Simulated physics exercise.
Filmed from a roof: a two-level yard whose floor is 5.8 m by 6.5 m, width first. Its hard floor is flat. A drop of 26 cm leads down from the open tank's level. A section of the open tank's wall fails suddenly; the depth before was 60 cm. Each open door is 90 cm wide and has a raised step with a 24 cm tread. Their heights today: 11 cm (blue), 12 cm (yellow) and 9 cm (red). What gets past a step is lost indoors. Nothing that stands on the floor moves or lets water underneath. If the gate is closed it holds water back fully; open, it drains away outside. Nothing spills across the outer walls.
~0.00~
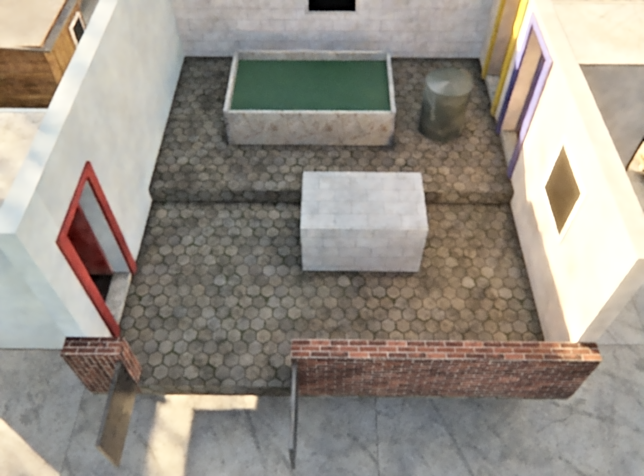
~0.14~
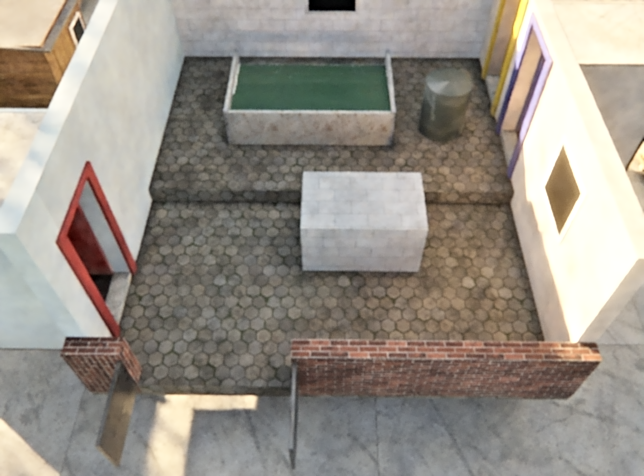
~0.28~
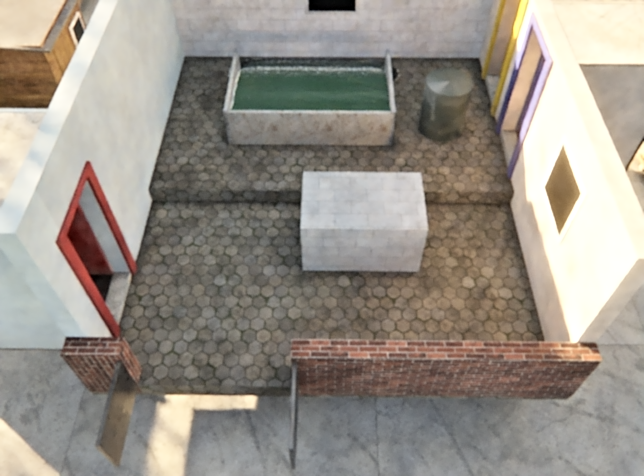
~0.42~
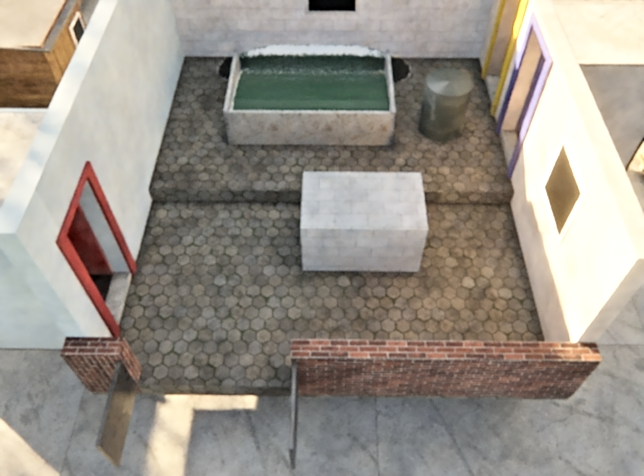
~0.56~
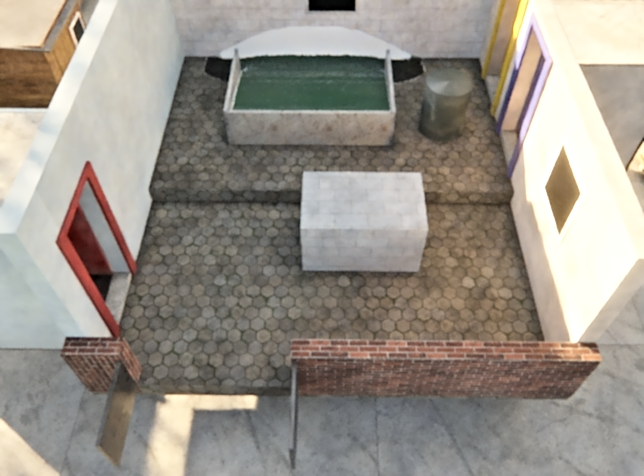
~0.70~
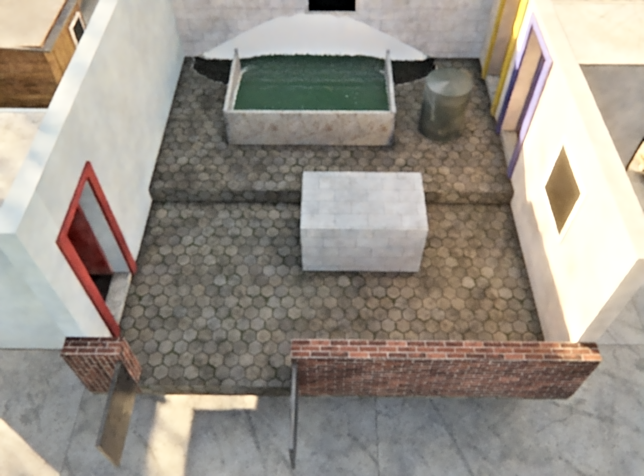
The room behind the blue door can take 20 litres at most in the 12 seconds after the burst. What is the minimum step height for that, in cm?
Some 6 cm above the ground.
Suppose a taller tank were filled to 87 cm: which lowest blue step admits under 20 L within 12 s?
Some 9.0 cm.
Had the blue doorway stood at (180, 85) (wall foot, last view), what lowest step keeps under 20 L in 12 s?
About 25 cm.
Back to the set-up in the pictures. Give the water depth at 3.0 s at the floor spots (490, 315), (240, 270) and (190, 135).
Roughly 0, 0 and 7 cm, in turn.
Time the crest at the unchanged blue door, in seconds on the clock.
Around 4.0 s.
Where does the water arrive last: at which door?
The red one.
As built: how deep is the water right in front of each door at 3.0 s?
Depths in cm: Blue 8, yellow 20, red 1.
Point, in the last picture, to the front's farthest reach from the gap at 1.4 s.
Around (478, 58).
After 1.4 s water covers 15 % of the floor, deepest (47 cm) near (185, 56); it has not reached the blue door.
After 3.0 s water covers 50 % of the floor, deepest (25 cm) near (469, 58); 8 cm at the blue door, 0 litres in over its 11 cm step.
After 12.0 s water covers 90 % of the floor, deepest (10 cm) near (133, 276); 5 cm at the blue door, 0 litres in over its 11 cm step.
At the blue door as built, the water arrived by 2.1 s and peaked near 12 cm at 4.0 s.
With a step of 4.5 cm, 38 litres would have come in within the 12 s; with 6.5 cm, 14 litres. So under 20 litres takes about 6 cm.
